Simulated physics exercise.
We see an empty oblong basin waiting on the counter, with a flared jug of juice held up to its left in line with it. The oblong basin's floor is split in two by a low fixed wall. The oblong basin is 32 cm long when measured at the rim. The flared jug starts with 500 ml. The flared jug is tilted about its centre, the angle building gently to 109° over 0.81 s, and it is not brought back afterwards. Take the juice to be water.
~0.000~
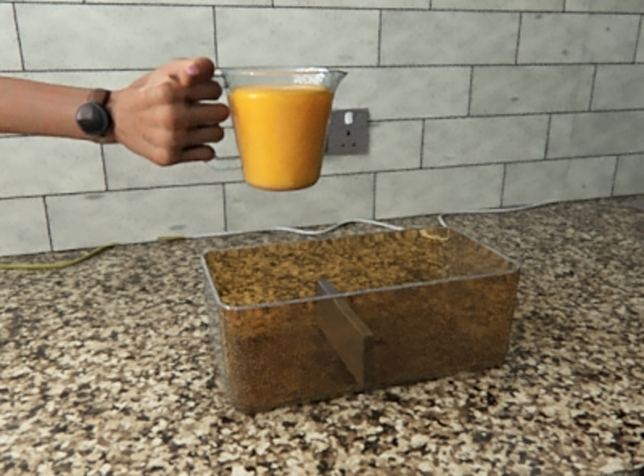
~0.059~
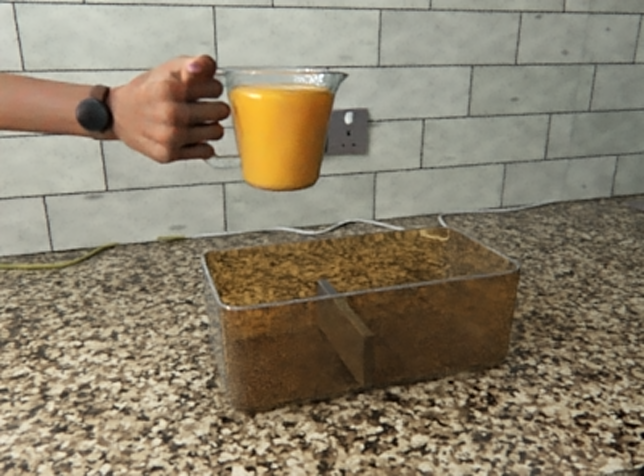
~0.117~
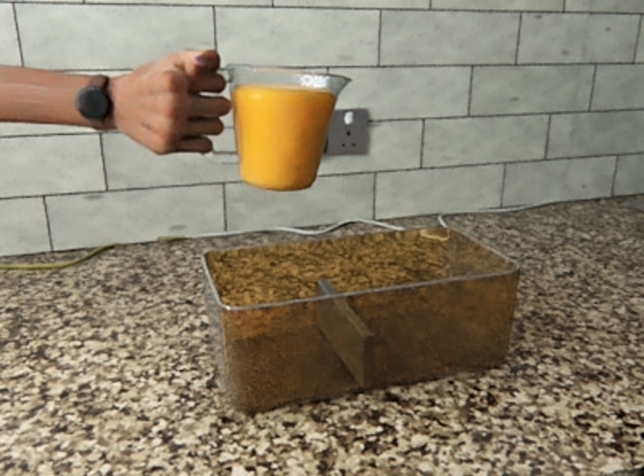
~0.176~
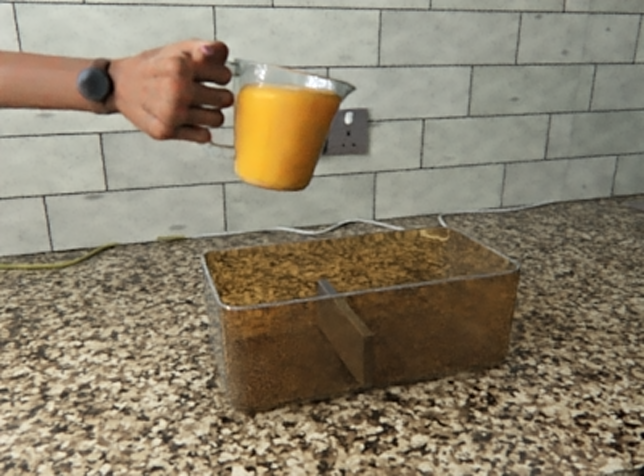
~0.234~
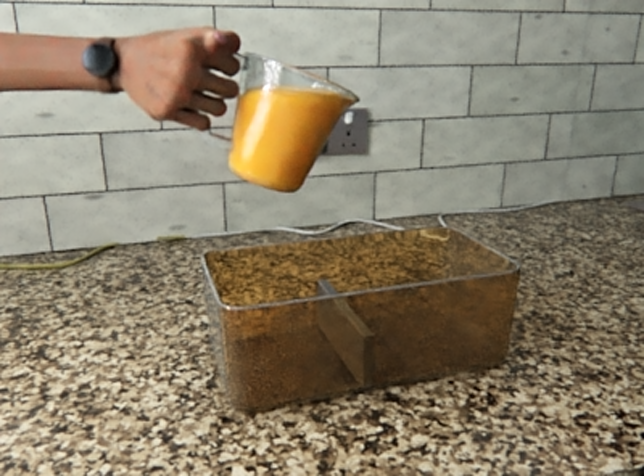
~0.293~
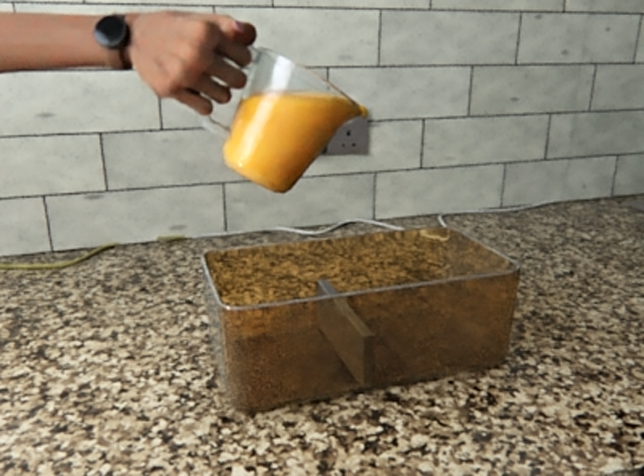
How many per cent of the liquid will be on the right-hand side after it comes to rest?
Some 96 per cent will be on the right-hand side.
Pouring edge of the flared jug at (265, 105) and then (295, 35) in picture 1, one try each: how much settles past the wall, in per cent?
I'd say 10 percent on the first go, 70 percent on the next.
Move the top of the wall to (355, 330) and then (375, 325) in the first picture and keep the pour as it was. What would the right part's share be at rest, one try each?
Respectively close to 90 and 80 %.
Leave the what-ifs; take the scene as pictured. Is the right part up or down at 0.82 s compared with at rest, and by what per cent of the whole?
It ends up higher by roughly 12.
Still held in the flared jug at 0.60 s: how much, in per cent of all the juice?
About 46 per cent.
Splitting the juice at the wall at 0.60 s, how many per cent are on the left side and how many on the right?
0 left and 24 right, roughly.
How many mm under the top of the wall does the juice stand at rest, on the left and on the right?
Roughly 60 mm on the left side and roughly 42 mm on the right.
After 0.60 s the tilt is 92° and 46 per cent is still to pour, 0 is left of the wall and 25 right of it.
After 0.82 s the tilt is 109° and 5 per cent is still to pour, 1 is left of the wall and 84 right of it.
After 1.06 s the tilt is 109° and 0 per cent is still to pour, 2 is left of the wall and 96 right of it.
After 1.31 s the tilt is 109° and 0 per cent is still to pour, 2 is left of the wall and 96 right of it.
In the end 2 per cent lies left of the wall, 96 right of it and 2 outside.
